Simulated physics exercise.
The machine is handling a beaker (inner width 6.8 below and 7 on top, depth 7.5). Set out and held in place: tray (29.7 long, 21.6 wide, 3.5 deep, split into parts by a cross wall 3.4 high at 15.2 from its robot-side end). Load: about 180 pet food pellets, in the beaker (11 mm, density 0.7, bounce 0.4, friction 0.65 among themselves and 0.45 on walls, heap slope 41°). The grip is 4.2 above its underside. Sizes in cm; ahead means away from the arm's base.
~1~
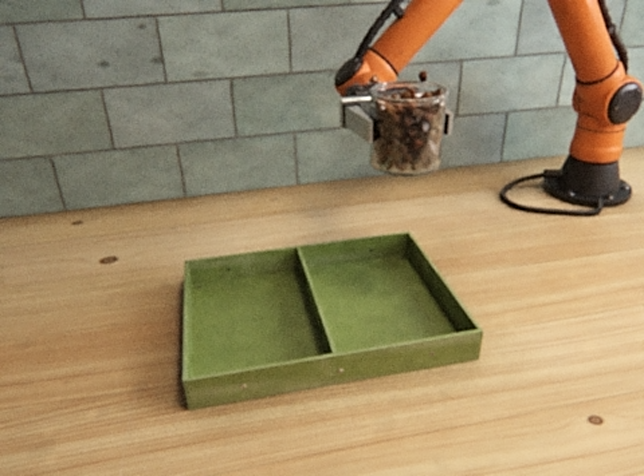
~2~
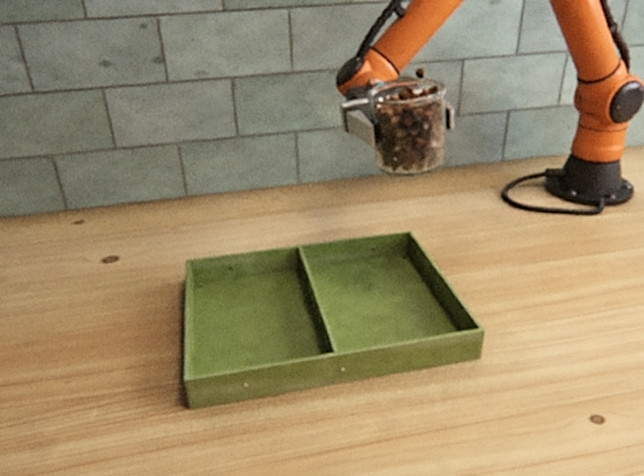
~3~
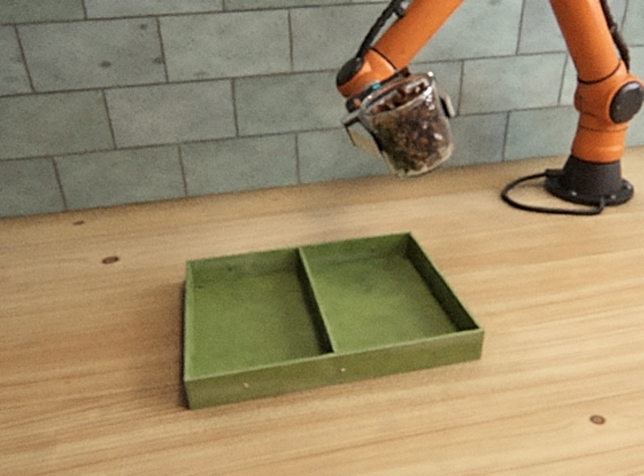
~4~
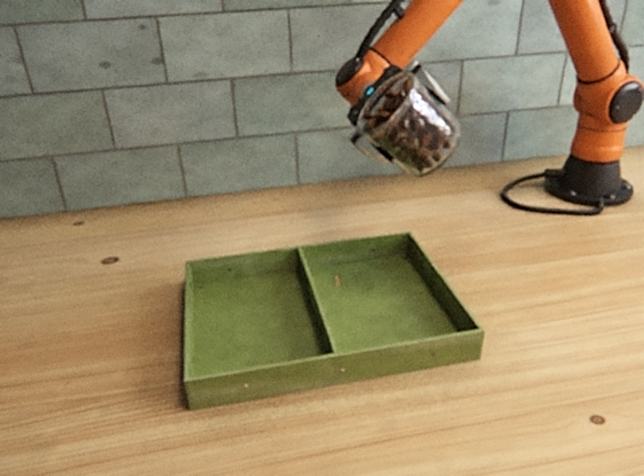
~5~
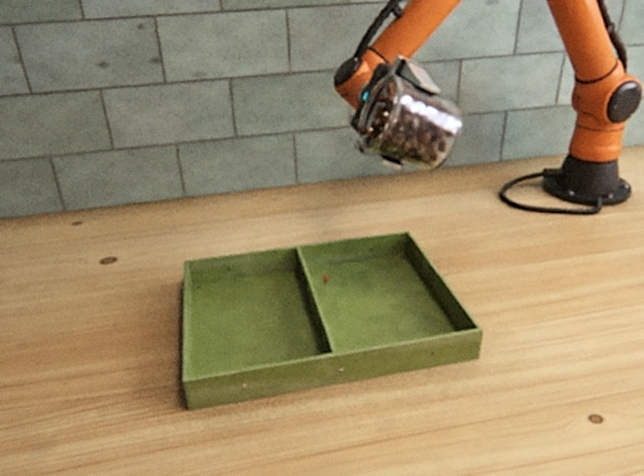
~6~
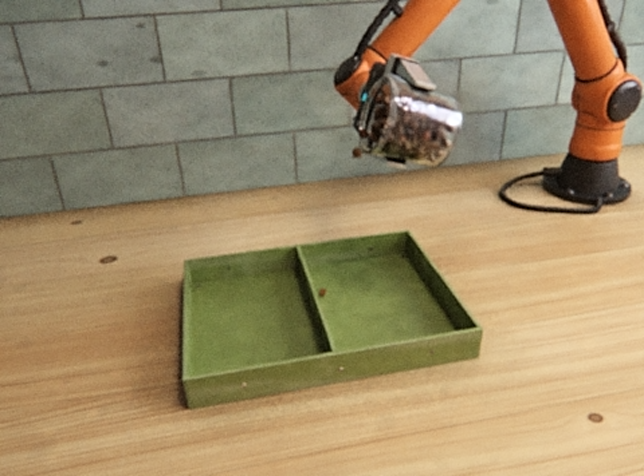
A pale wooden tabletop in front of a grey-green brick-patterned tile wall is seen from slightly above by a still camera. A green tray split into two compartments sits at the centre, while an orange and black robot arm at the upper right holds a clear beaker of brown pellets. The arm steadily tilts the beaker toward the left, and a single pellet drops into the tray's right compartment.
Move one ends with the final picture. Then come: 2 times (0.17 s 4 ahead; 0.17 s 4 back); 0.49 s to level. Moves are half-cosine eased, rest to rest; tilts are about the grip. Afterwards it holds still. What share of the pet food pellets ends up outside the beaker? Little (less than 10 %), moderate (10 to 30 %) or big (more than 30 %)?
Outside the beaker the share is moderate, 10 to 30 %.
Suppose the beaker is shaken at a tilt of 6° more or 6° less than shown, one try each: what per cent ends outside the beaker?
About 25 and 10 per cent.
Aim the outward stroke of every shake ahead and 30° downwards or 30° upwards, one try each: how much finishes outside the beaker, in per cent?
About 15 and 25 per cent.
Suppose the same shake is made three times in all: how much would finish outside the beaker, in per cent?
It would be near 25 per cent.
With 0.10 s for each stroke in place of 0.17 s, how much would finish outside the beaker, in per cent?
In that case some 50 per cent.
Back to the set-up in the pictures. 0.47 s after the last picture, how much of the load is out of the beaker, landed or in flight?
Near 20 per cent so far.
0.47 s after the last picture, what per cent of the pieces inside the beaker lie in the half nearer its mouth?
Some 45 per cent.
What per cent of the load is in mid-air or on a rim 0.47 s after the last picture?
About 1 per cent.
Then, 0.47 s on, tilted 71° forward, highest piece 24 above the table; 144 in the beaker, 18 in the far-side part, 15 in the robot-side part, 1 in flight or on a rim.
Then, 0.94 s on, tilted 33° forward, highest piece 25 above the table; 138 in the beaker, 21 in the robot-side part, 19 in the far-side part.
Then, 1.37 s on, level, highest piece 26 above the table; 138 in the beaker, 21 in the robot-side part, 19 in the far-side part.
Then, 2.42 s on, level, highest piece 26 above the table; 138 in the beaker, 21 in the robot-side part, 19 in the far-side part.
In the end, 138 in the beaker, 21 in the robot-side part, 19 in the far-side part. That is 22 % outside the beaker.
